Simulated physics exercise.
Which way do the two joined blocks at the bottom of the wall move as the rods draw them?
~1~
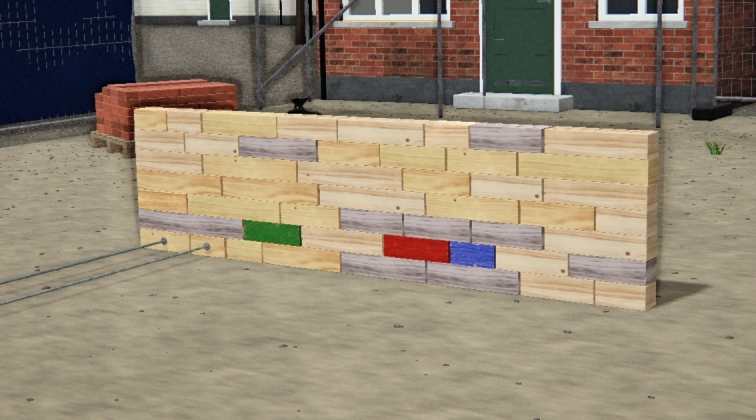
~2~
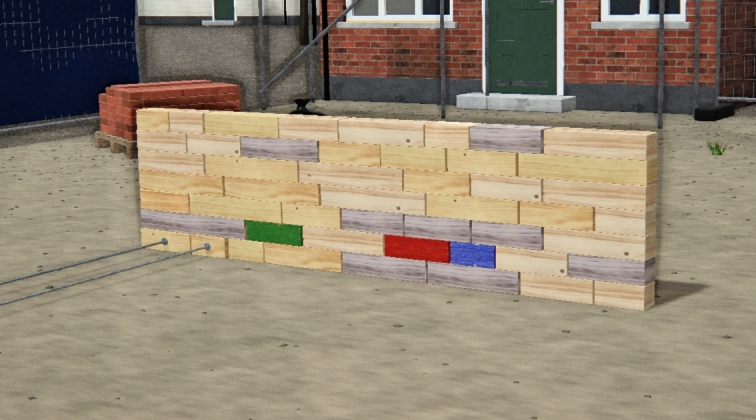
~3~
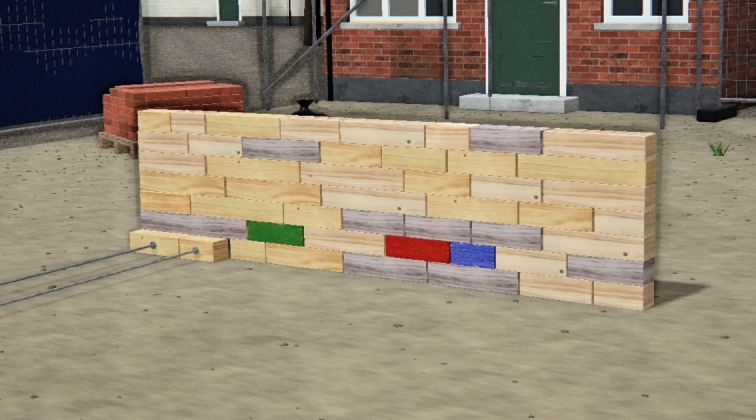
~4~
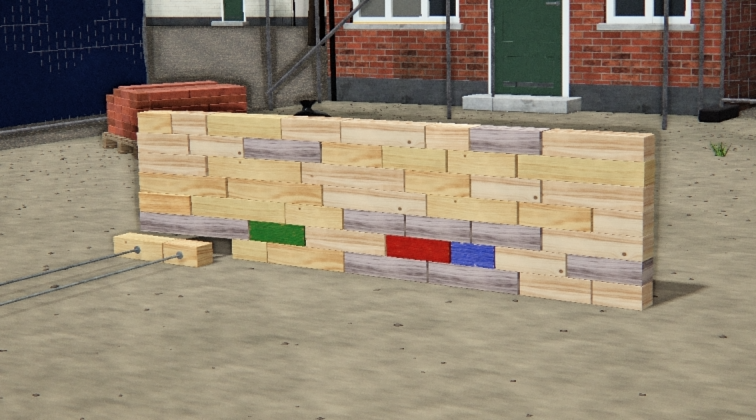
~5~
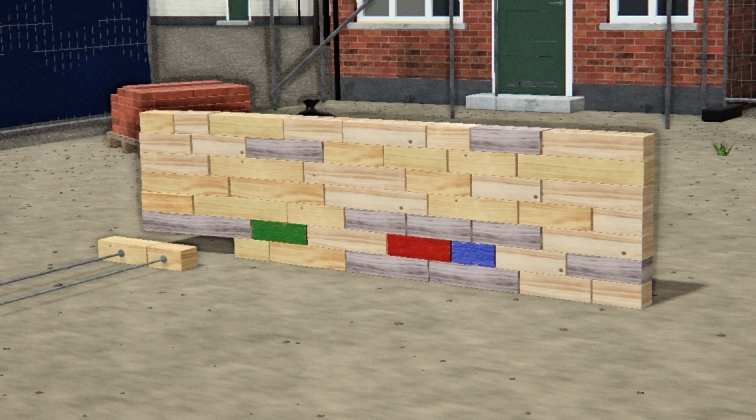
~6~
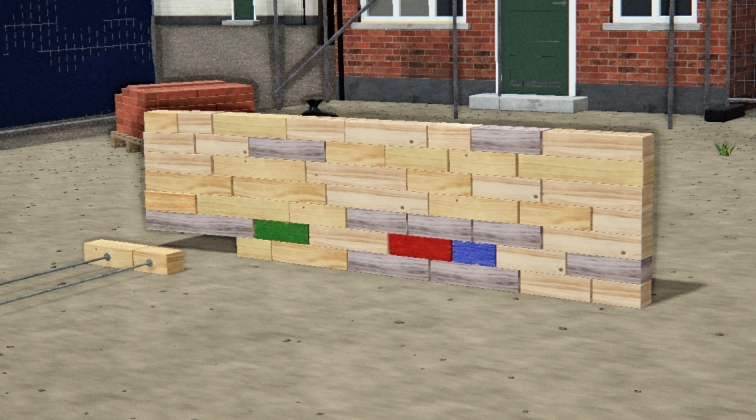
They move to the left, sliding out of the wall's bottom row and ending clear of it on the ground.
